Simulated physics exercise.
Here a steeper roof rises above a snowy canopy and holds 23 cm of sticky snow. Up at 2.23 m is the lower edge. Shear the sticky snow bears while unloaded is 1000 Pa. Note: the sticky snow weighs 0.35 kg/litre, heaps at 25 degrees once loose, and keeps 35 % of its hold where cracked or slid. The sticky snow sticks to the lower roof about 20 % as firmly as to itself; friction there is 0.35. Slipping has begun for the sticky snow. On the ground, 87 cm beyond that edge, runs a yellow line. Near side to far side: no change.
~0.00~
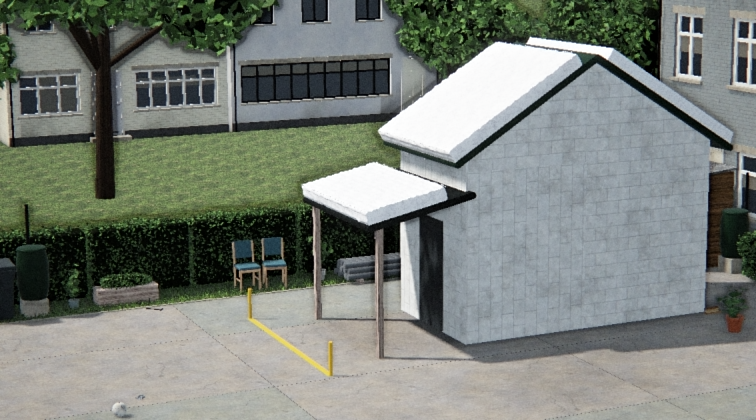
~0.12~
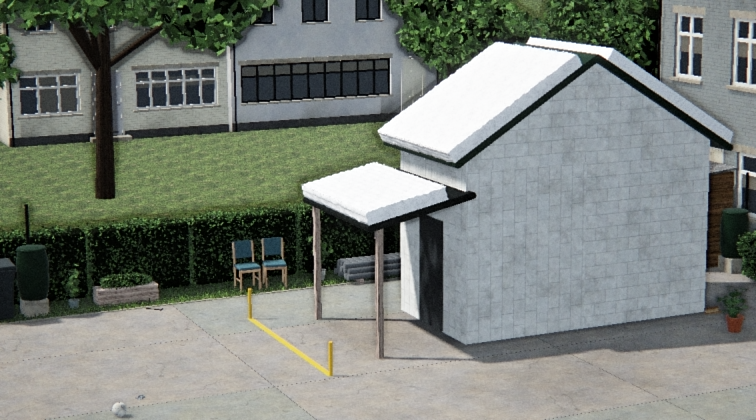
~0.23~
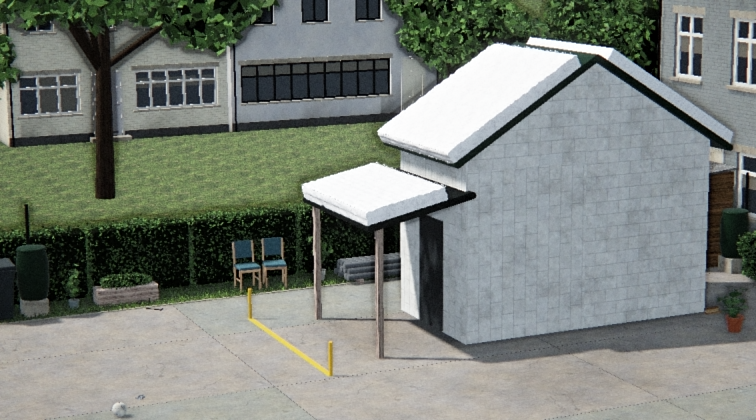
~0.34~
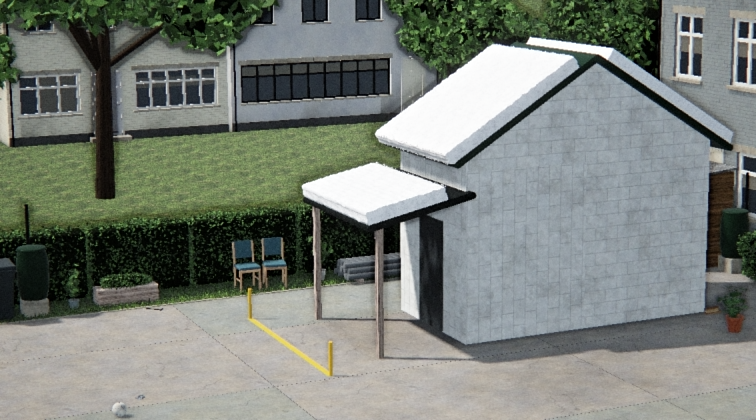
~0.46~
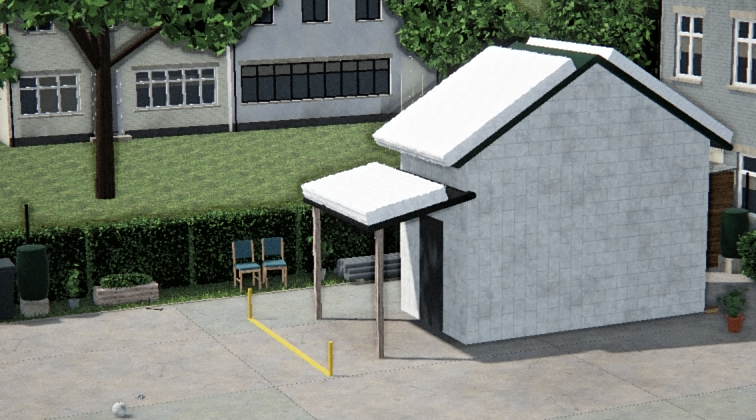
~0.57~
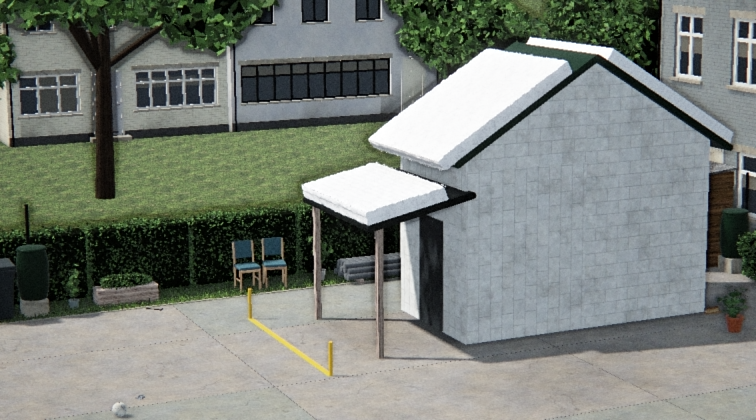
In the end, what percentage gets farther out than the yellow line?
About 2 %.
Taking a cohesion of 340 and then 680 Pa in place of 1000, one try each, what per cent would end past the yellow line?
Going in order, it's 30 % and then 16 %.
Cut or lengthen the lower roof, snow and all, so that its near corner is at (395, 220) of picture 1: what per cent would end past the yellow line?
Then about 4 %.
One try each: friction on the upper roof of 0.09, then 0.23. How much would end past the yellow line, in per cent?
Respectively 35 percent and 20 percent.
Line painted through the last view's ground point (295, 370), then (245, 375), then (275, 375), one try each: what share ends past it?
0 %, 0 %, 0 %.
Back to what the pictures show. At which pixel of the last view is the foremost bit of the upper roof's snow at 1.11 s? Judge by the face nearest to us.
Roughly at (414, 186).
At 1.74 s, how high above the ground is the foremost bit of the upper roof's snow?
Somewhere around 2.6 metres, I'd say.
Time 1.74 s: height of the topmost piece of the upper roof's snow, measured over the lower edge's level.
At that moment the top of the snow is about 1.6 m above the lower edge.
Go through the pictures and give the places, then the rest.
The first picture shows foremost bit of the sticky snow at (454, 152).
The second picture shows foremost bit of the sticky snow at (453, 152), its middle shifted 8 mm.
The third picture shows foremost bit of the sticky snow at (452, 153), its middle shifted 3.1 cm, 1 % of it past the upper edge, in one piece.
The fourth picture shows foremost bit of the sticky snow at (450, 155), its middle shifted 7.3 cm, 3 % of it past the upper edge, in one piece.
The fifth picture shows foremost bit of the sticky snow at (447, 161), its middle shifted 14 cm, 5 % of it past the upper edge, in one piece.
The sixth picture shows foremost bit of the sticky snow at (443, 159), its middle shifted 22 cm, 8 % of it past the upper edge, in one piece.
After 1.11 s, none is below the lower edge and 0 % is past the line.
After 1.74 s, none is below the lower edge and 0 % is past the line.
After 2.37 s, none is below the lower edge and 0 % is past the line.
After 3.00 s, 5 % is below the lower edge and 0 % is past the line.
After 4.30 s, 16 % is below the lower edge and 2 % is past the line.
